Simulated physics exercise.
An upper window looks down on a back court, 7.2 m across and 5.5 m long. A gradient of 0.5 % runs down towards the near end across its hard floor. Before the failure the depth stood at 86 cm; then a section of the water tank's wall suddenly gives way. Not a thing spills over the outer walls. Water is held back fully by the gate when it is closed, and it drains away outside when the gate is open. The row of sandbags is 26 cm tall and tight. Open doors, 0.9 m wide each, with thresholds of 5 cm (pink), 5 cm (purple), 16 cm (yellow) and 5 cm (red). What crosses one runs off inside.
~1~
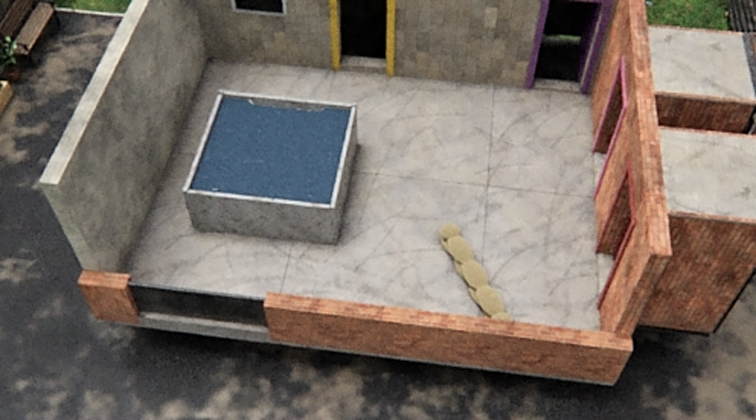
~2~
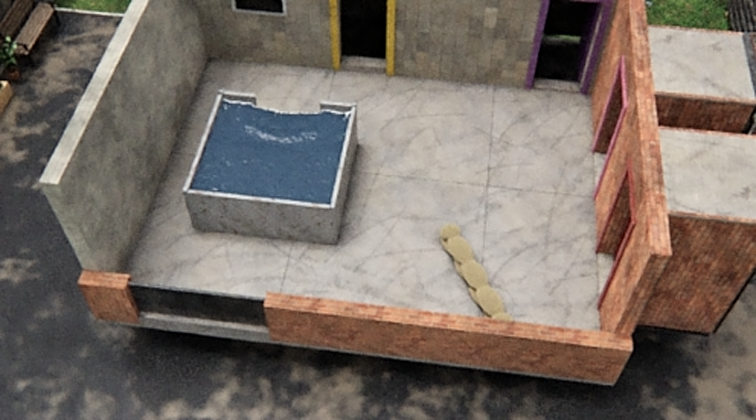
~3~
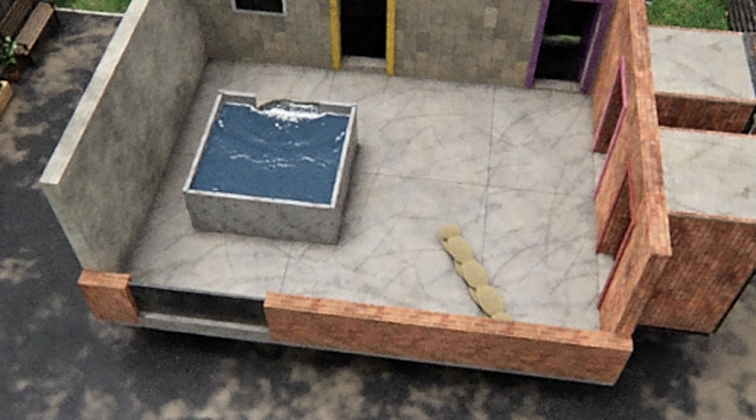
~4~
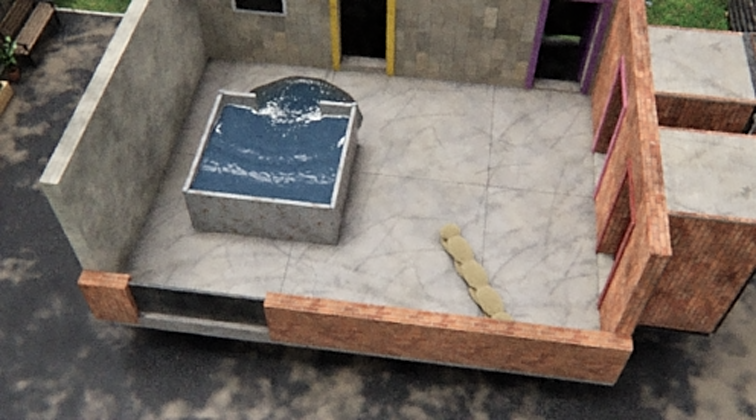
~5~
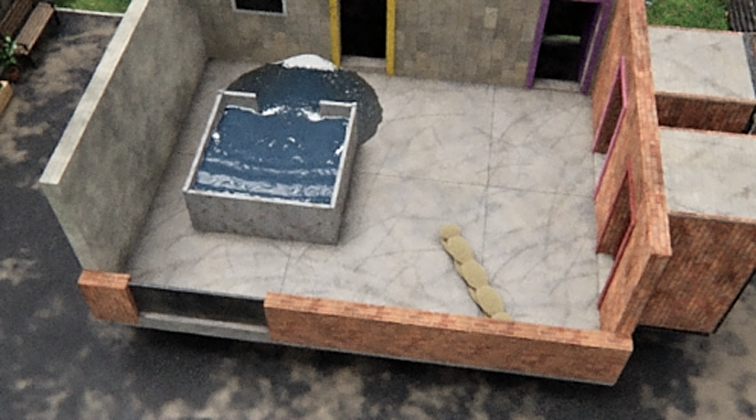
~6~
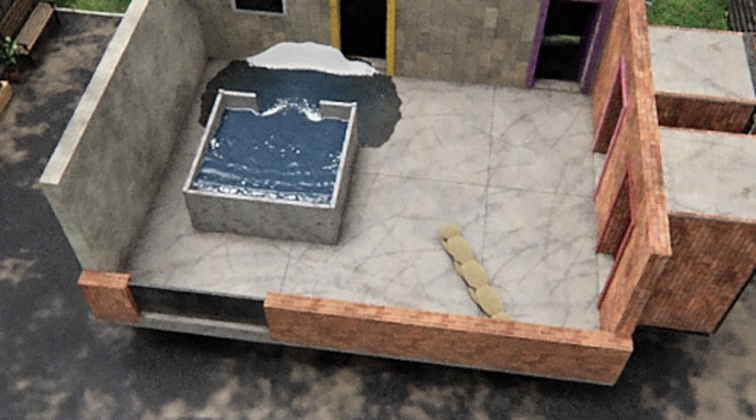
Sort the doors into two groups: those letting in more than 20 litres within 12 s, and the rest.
The pink door goes in the first group; the purple door goes in the first group; the yellow door goes in the first group; the red door goes in the first group.
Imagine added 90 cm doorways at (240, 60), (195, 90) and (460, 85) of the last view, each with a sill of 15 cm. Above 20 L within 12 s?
In sequence the answers are more than that, more than that and less than that.
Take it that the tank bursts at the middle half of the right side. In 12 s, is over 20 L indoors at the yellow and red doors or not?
Result: Yellow limit not passed, red limit passed.
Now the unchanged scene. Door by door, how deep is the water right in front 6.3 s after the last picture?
Door by door, in cm: Pink reads 11, purple reads 10, yellow reads 14, red reads 6.
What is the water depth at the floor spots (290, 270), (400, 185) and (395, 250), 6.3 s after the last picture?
Around 5 cm, 1 cm and 3 cm, in the order given.
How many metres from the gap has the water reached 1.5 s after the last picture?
Distance: Approx. 5.6 m.
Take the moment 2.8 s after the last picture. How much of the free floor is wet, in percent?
Wet share: Near 60 percent.
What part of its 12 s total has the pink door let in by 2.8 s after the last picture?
It comes to about 10 per cent.
Then, 0.7 s after the last picture water covers 20 % of the floor and is deepest (66 cm) near (209, 58); pink door not reached, purple door not reached, yellow door 36 cm at the sill, 46 L in, red door not reached.
Then, 1.5 s after the last picture water covers 35 % of the floor and is deepest (52 cm) near (209, 58); pink door not reached, purple door 5 cm at the sill, 0 L in, yellow door 33 cm at the sill, 136 L in, red door not reached.
Then, 2.8 s after the last picture water covers 60 % of the floor and is deepest (46 cm) near (118, 289); pink door 15 cm at the sill, 18 L in, purple door 9 cm at the sill, 5 L in, yellow door 25 cm at the sill, 200 L in, red door not reached.
Then, 6.3 s after the last picture water covers 90 % of the floor and is deepest (22 cm) near (114, 299); pink door 11 cm at the sill, 103 L in, purple door 10 cm at the sill, 75 L in, yellow door 14 cm at the sill, 238 L in, red door 6 cm at the sill, 2 L in.
Then, 11.3 s after the last picture water covers 100 % of the floor and is deepest (14 cm) near (511, 94); pink door 9 cm at the sill, 157 L in, purple door 12 cm at the sill, 127 L in, yellow door 11 cm at the sill, 238 L in, red door 11 cm at the sill, 109 L in.
